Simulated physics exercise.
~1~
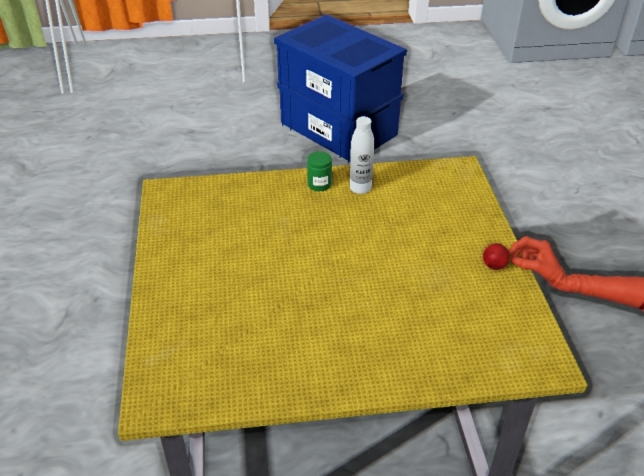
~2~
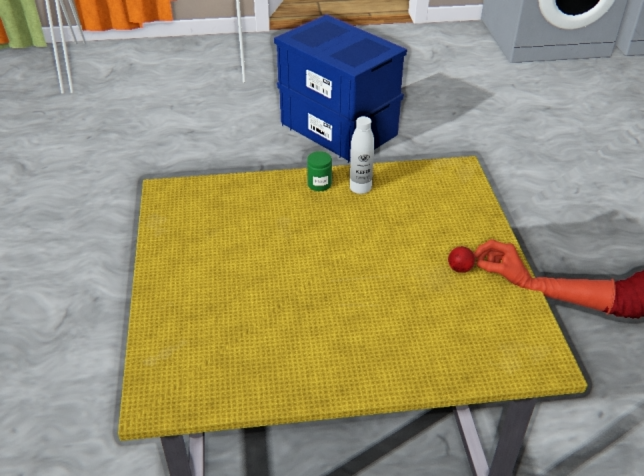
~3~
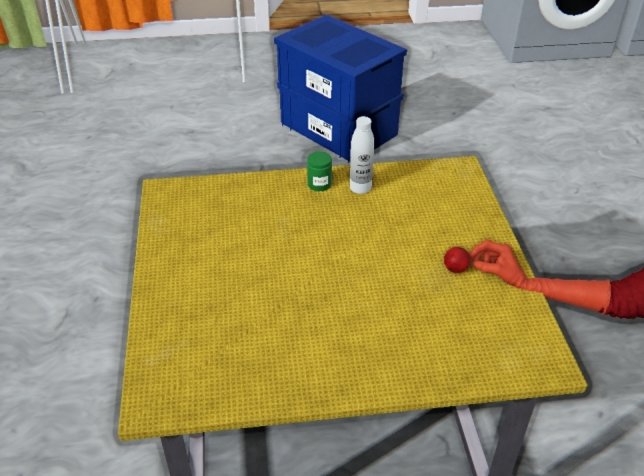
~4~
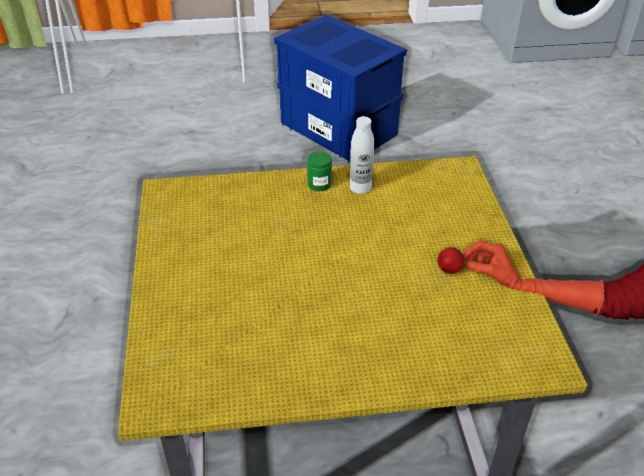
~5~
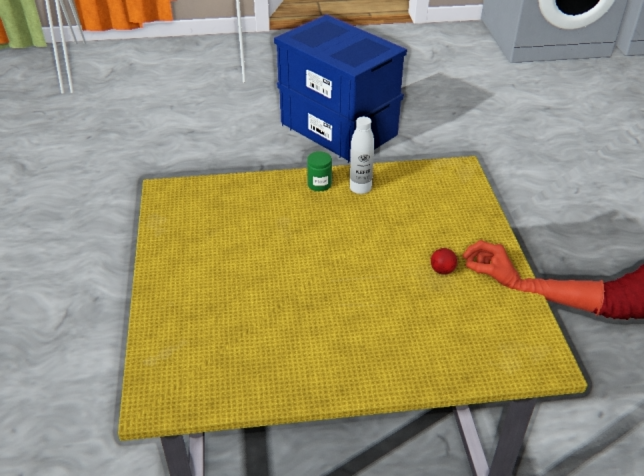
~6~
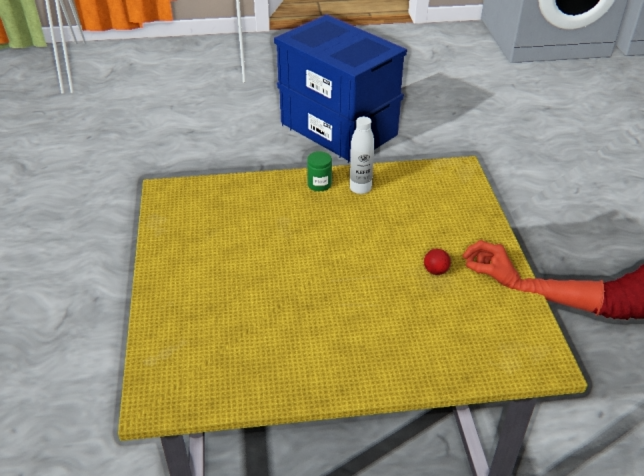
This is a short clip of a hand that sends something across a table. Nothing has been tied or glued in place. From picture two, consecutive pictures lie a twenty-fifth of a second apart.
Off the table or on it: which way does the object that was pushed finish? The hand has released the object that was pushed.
On it.
Then, 0.10 s on from there, red ball shifted about its own width near (422, 263).
Then, 0.20 s on from there, red ball shifted well along near (409, 264).
Then, 0.40 s on from there, red ball shifted well along near (388, 266).
Then, 0.60 s on from there, red ball shifted well along near (376, 267).
In the end, moved from the start, red ball. At the end, from the last picture's camera, red ball near (372, 268).
